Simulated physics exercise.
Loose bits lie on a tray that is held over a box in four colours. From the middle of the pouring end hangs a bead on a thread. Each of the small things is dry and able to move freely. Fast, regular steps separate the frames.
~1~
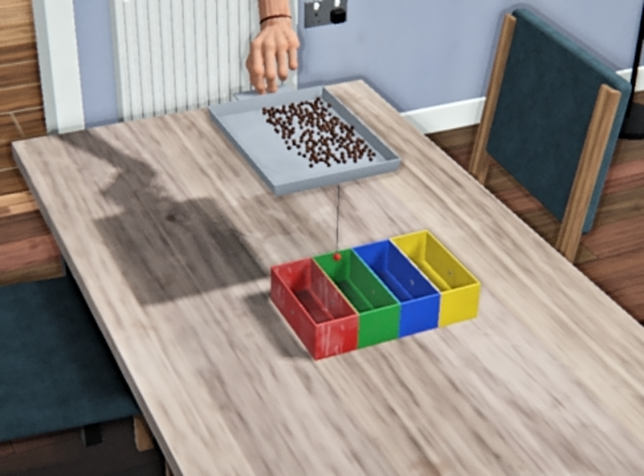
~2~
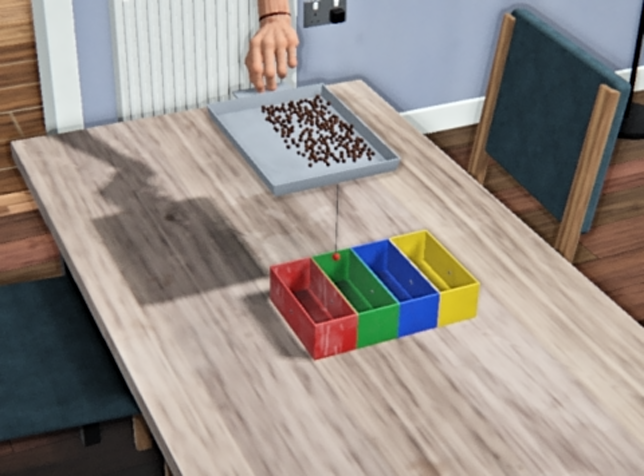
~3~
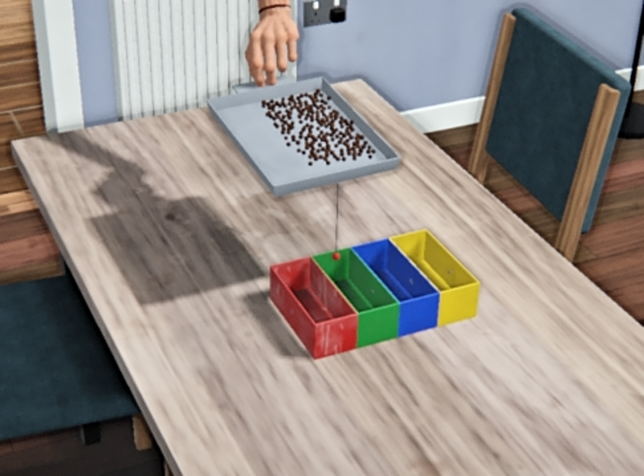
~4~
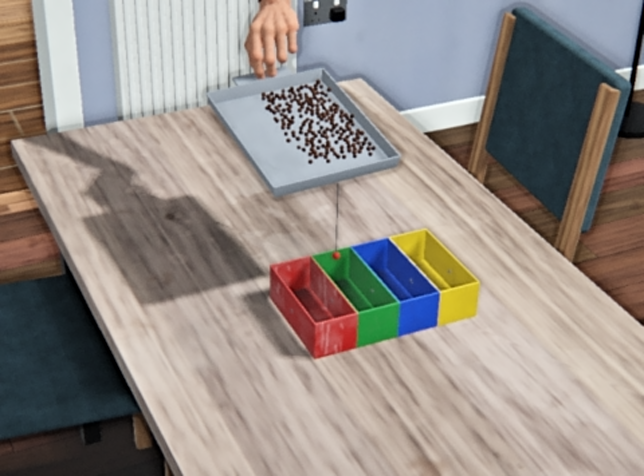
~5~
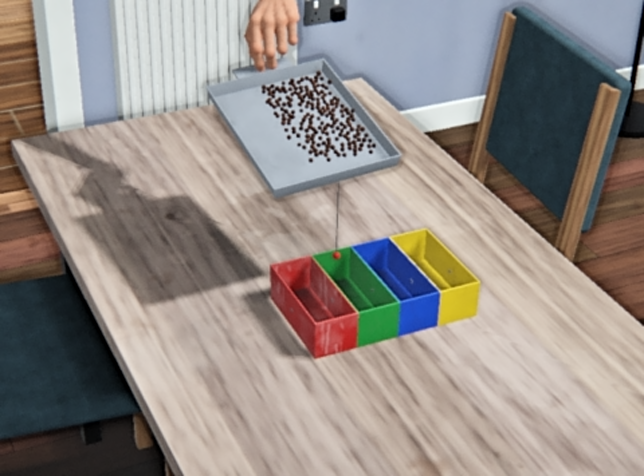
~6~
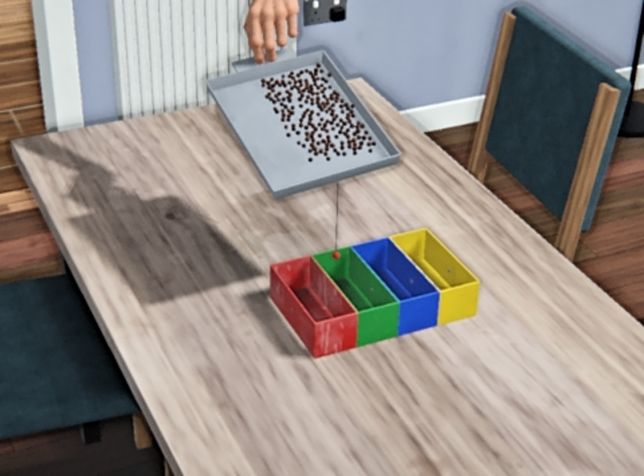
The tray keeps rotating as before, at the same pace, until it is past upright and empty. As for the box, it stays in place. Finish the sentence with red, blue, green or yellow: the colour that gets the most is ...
... Red.
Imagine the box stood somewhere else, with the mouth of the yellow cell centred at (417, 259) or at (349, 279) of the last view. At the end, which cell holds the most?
The red one, then that blue cell.
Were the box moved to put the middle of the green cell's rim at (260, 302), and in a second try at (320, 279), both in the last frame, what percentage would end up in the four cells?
Near 100 and 100 percent respectively.
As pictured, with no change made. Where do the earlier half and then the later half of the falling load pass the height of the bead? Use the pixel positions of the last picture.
(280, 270), then (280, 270).
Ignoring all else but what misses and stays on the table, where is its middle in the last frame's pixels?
Estimate: Around (246, 334).
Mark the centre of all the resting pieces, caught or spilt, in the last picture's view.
Roughly pixel (280, 325).
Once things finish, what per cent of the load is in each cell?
The red cell holds about 40 %, the green cell about 0 %, the blue cell about 0 % and the yellow cell about 0 %.
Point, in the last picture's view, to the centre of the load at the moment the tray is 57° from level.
Roughly at (305, 180).
Shortly afterwards, tray tipped steeply; all but a few on the tray; only a few in the red cell; a little falling or outside the box.
Next, tray tipped right over; near two thirds on the tray; only a few in the red cell; only a few in the green cell; near a third falling or outside the box.
Some moments later, tray tipped past a quarter turn; near a third in the red cell; only a few in the green cell; near two thirds falling or outside the box.
In the end, tray tipped past a quarter turn; near a third in the red cell; only a few in the green cell; none at all in the blue cell; none at all in the yellow cell; near two thirds outside the box.
